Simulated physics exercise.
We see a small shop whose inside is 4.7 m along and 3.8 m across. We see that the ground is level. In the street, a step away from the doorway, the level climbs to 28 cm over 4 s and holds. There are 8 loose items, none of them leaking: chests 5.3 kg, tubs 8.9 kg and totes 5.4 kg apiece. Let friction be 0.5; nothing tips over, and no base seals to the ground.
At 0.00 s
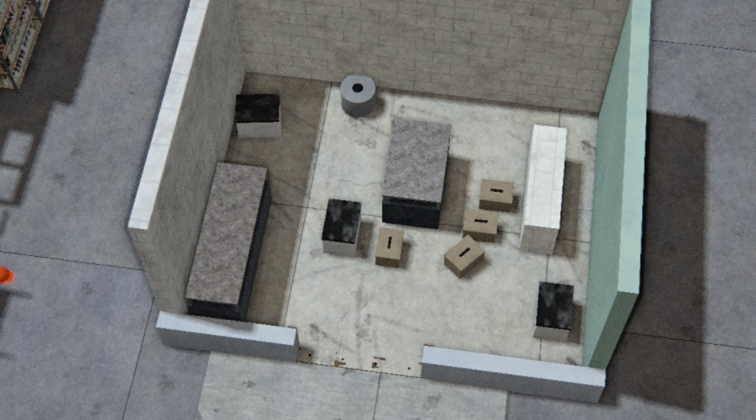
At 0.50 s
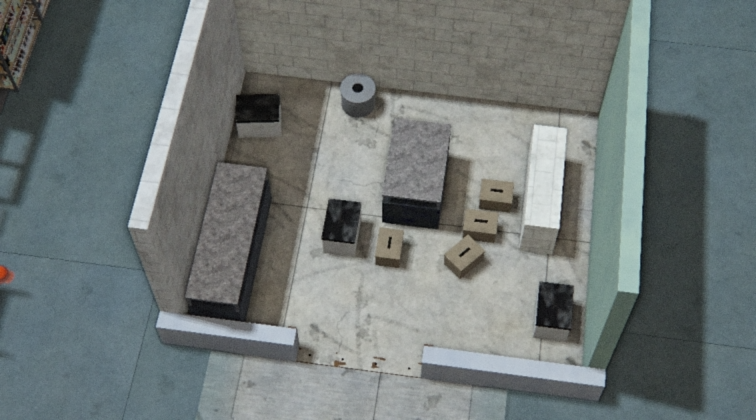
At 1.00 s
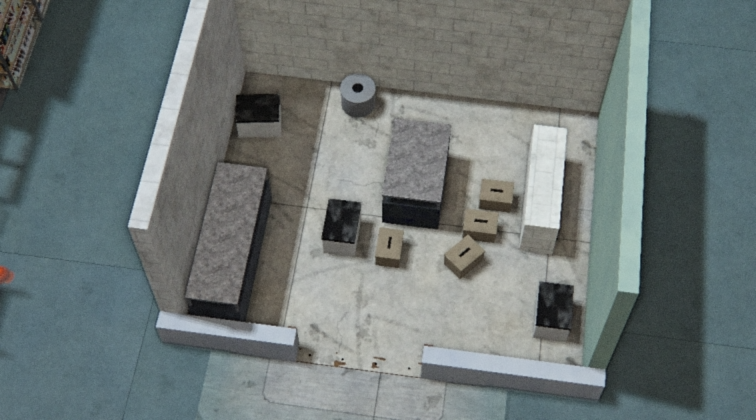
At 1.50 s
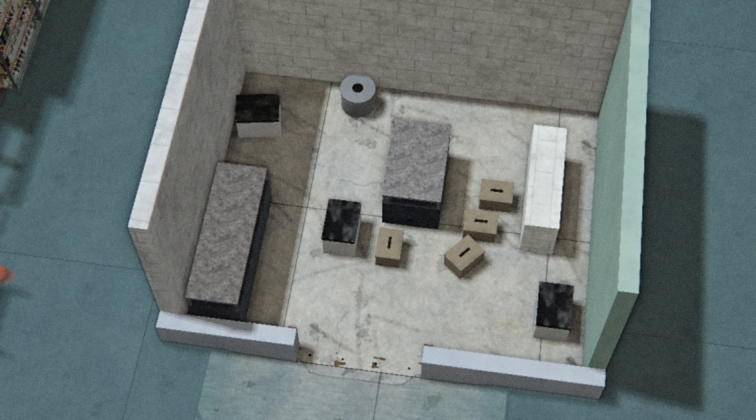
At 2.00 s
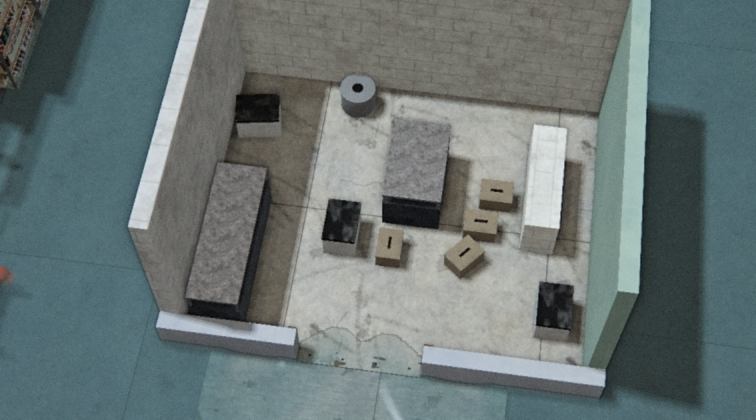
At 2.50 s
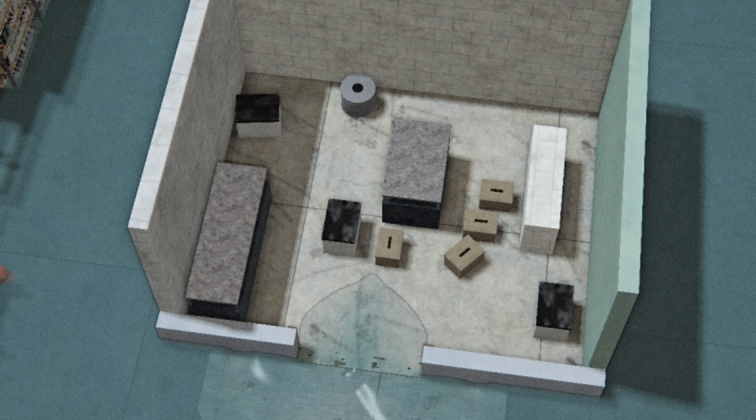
Small open-topped shop standing on level ground as water covers the street outside, then spreads through the doorway across the floor.
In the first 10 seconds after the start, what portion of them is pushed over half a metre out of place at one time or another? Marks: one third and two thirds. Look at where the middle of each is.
Most likely a clear majority gets moved that far.
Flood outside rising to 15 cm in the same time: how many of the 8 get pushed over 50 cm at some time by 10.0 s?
Count: 6.
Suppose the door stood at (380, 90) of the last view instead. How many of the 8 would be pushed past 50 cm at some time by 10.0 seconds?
7.
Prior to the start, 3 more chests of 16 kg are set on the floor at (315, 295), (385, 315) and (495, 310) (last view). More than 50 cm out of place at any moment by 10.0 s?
Respectively, higher, higher and lower.
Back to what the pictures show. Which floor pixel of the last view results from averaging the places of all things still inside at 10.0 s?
The centre sits near (427, 177).
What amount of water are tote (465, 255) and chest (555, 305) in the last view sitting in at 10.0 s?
I'd estimate 6 cm for the first and 8 cm for the second.
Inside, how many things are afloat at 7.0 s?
Then: 7.
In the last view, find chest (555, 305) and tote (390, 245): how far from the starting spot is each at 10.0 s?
Net displacement, in order: 120 cm; 200 cm.
After 3.5 s 0 of 8 are over 50 cm from their spots; 0 afloat.
After 4.5 s 2 of 8 are over 50 cm from their spots; 1 afloat.
After 7.0 s 6 of 8 are over 50 cm from their spots; 7 afloat.
After 10.0 s 8 of 8 are over 50 cm from their spots, and 8 have been at some point; 8 afloat.
